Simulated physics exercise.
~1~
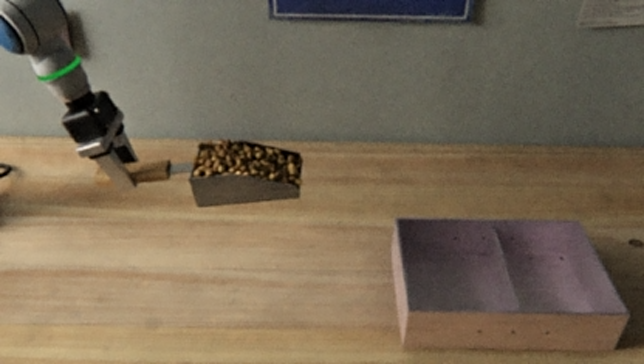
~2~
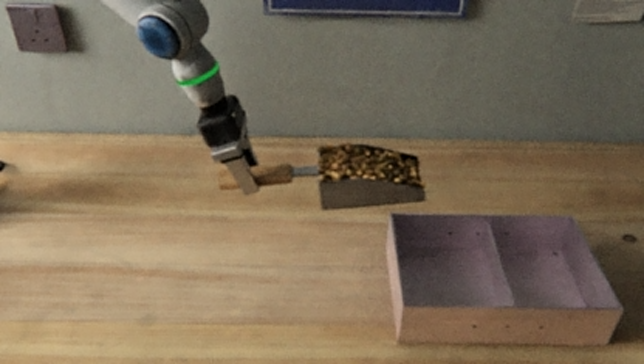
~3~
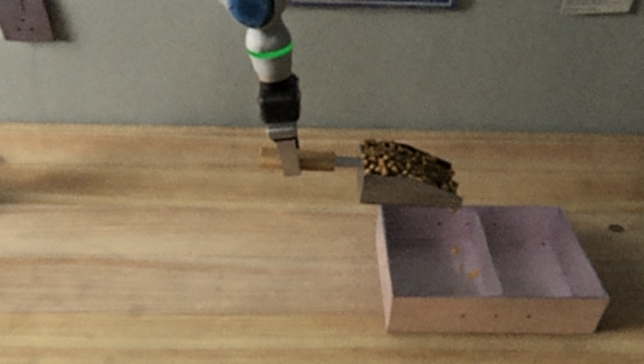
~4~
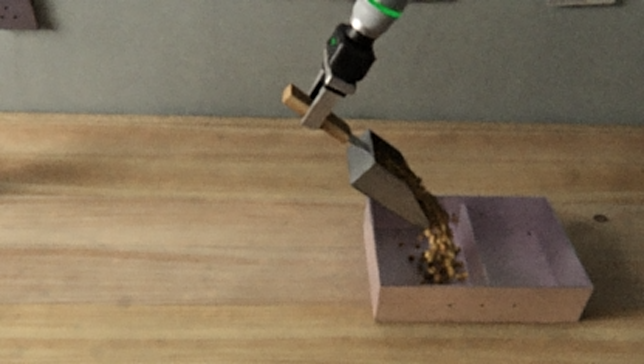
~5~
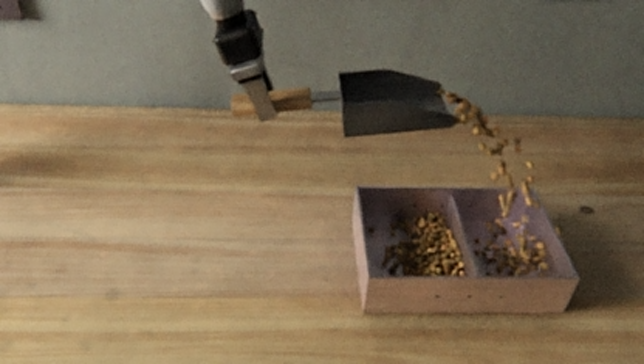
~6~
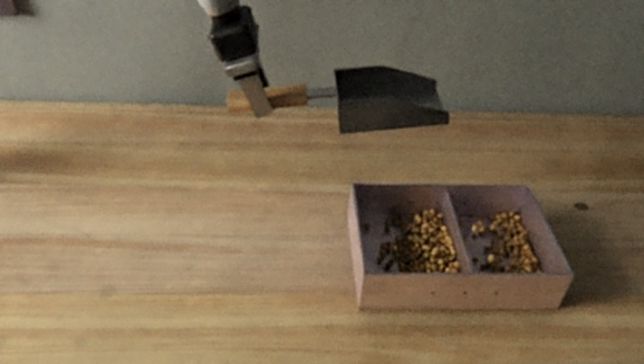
A pale wooden table stands against a grey-green wall, seen from the front and slightly above. At the left, a grey robot arm with a glowing green ring grips the wooden handle of a metal scoop heaped with dried chickpeas, while a pinkish, two-part open box sits at the right. The arm carries the scoop right towards the box, then tips it steeply, and chickpeas pour into the left part. The scoop rises and levels out as a last stream falls into the right part. Finally, the nearly empty scoop hangs still above the box, whose left part holds more chickpeas.
